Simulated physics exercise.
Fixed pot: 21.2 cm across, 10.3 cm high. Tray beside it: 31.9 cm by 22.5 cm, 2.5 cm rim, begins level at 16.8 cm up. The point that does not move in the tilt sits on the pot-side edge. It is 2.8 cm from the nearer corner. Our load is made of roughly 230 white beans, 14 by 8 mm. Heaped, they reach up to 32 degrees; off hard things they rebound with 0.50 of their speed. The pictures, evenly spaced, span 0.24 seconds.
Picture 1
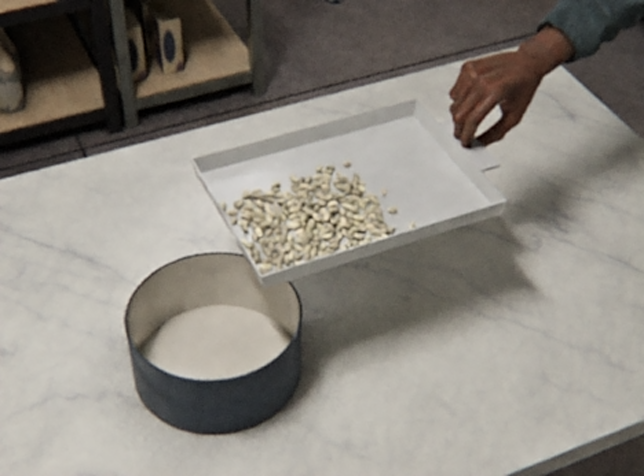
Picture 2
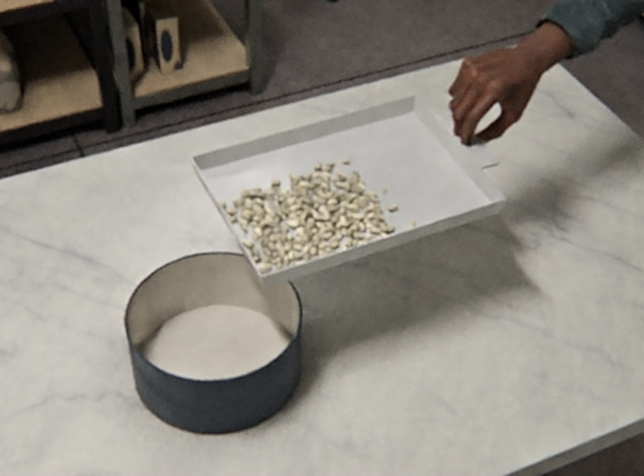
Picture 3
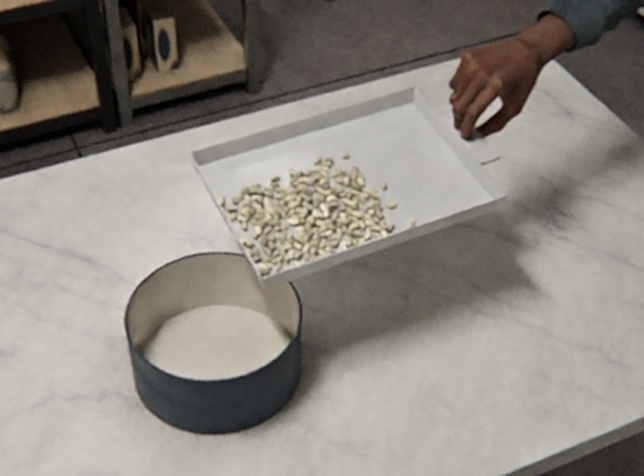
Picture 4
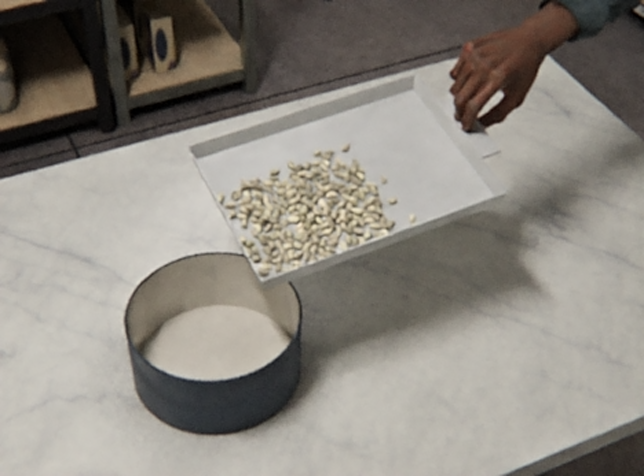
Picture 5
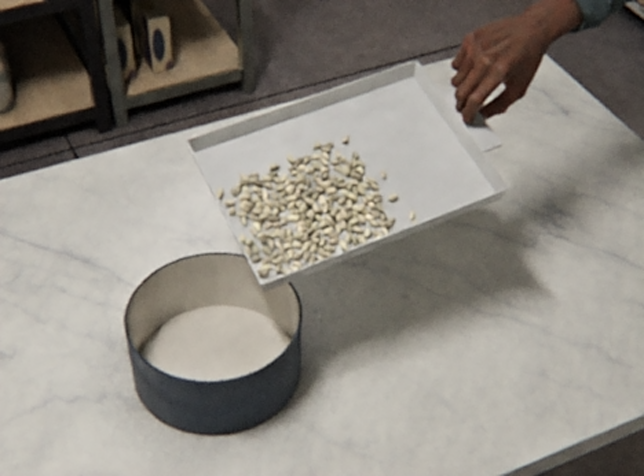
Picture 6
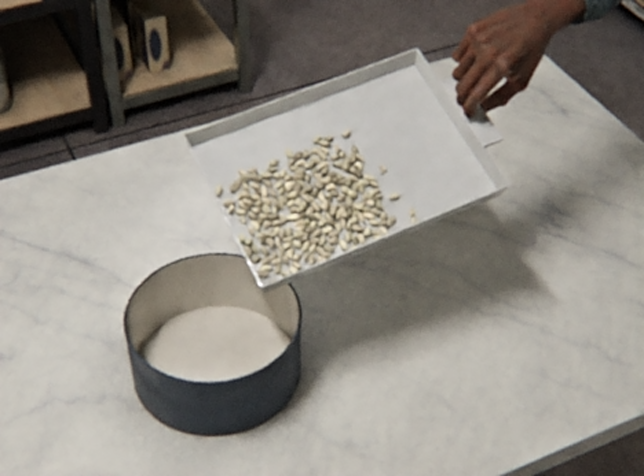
On a marble-topped table, a hand tilting a white tray of pale beans, its far side rising beside a dark round pot.
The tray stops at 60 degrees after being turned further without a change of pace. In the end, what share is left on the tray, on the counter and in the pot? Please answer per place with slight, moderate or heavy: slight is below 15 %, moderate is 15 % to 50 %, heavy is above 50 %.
Per place: Tray heavy, counter slight, pot slight.
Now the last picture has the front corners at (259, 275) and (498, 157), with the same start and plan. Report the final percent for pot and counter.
Pot 0 % / counter 5 %.
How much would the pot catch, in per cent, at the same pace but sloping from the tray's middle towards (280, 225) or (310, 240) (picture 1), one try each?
Estimate: Some 20 % and some 35 % respectively.
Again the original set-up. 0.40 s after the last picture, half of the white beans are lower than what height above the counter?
Roughly 22 cm.
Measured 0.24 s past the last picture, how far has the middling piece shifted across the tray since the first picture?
Roughly 2 cm.
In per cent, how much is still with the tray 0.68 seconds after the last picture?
Of the load, some 100 percent.
Then, 0.24 s after the last picture, tilt 39 degrees; the tray holds 100 %, the pot 0 %.
Then, 0.40 s after the last picture, tilt 53 degrees; the tray holds 100 %, the pot 0 %.
Then, 0.68 s after the last picture, tilt 60 degrees; the tray holds 100 %, the pot 0 %.
In the end, tray 85 %, counter 10 %, pot 5 %.
